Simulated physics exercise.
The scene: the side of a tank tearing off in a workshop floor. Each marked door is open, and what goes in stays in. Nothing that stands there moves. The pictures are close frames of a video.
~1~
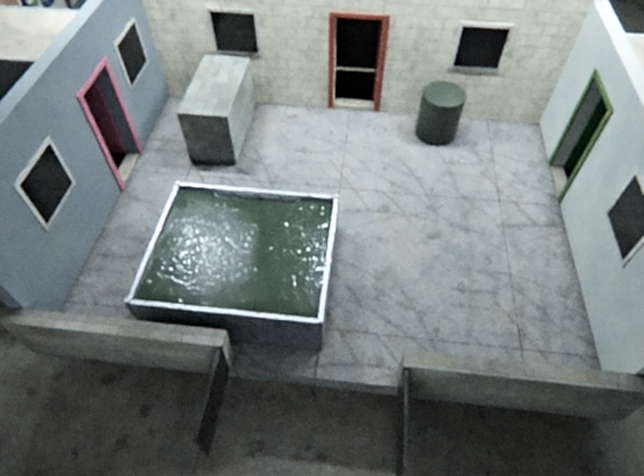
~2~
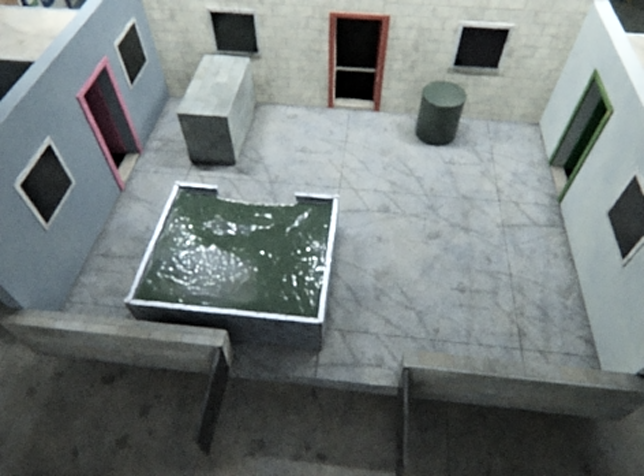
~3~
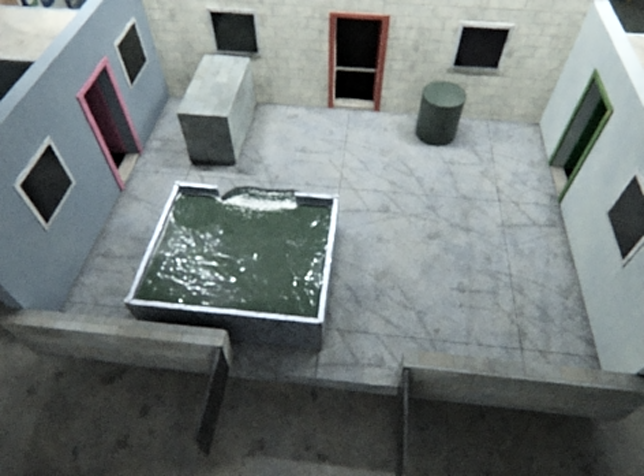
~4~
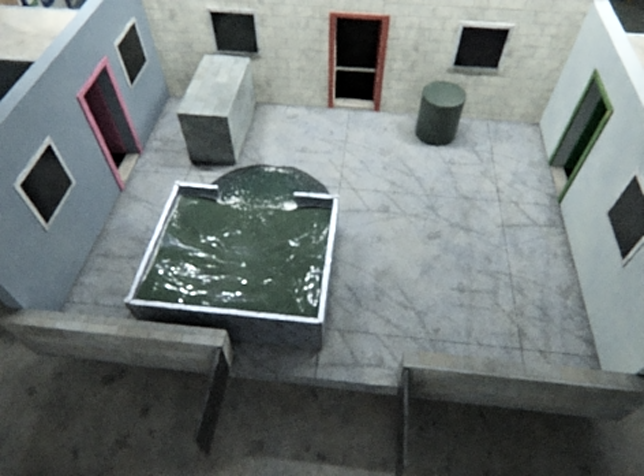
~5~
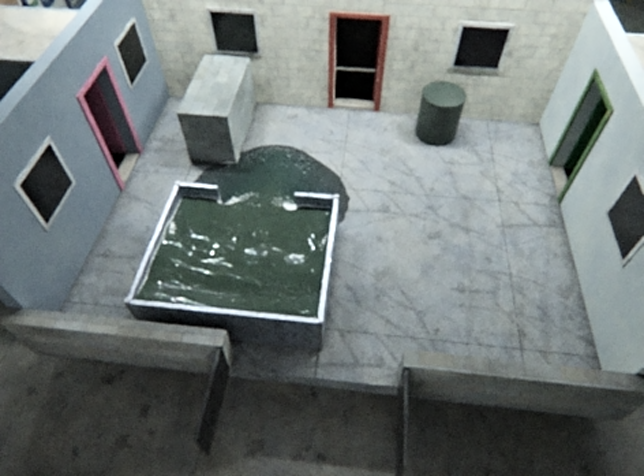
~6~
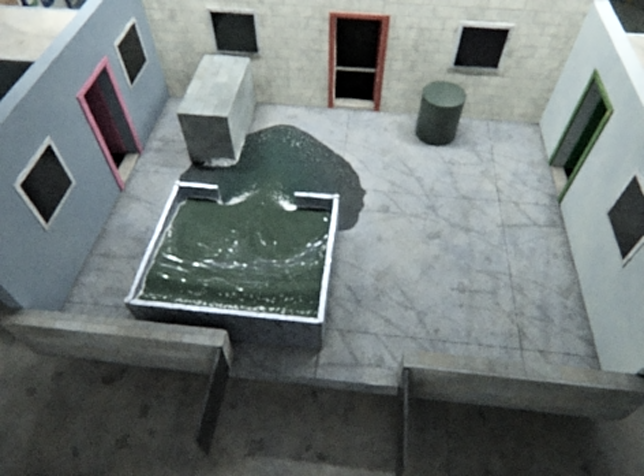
Green water ripples in an open tank on a grey floor, then pours through a gap in its far side and spreads outward in a dark, widening pool toward the back wall, reaching around the grey block's base.
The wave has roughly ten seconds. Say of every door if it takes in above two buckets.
One by one: The pink door lets in a lot; the red door lets in a lot; the green door lets in a lot.
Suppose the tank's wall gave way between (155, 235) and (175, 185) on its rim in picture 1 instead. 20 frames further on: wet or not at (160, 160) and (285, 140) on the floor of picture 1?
In turn: Wet, dry.
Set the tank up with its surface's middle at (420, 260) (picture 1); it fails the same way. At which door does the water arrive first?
I say the red one.
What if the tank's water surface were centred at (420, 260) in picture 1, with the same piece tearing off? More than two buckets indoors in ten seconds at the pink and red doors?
In short: The pink one takes less; the red one passes that mark.
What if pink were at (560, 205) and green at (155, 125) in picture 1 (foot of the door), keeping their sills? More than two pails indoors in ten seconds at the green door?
In short: Green lets more in.
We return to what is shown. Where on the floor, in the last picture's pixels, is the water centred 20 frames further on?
I would point to (291, 196).
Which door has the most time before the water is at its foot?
Last comes the one in green.
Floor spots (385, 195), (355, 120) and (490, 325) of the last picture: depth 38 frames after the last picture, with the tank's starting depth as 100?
In that order: 6, 25 and 4 per cent.
A moment on, water covers 25 % of the floor; the pink door not reached, the red door under two buckets in, the green door not reached.
Next, water covers 35 % of the floor; the pink door over two buckets in, the red door over two buckets in, the green door not reached.
Then, water covers 50 % of the floor; the pink door far over two buckets in, the red door far over two buckets in, the green door not reached.
Later, water covers 95 % of the floor; the pink door far over two buckets in, the red door far over two buckets in, the green door under two buckets in.
In the end, water covers 100 % of the floor; the pink door far over two buckets in, the red door far over two buckets in, the green door over two buckets in.
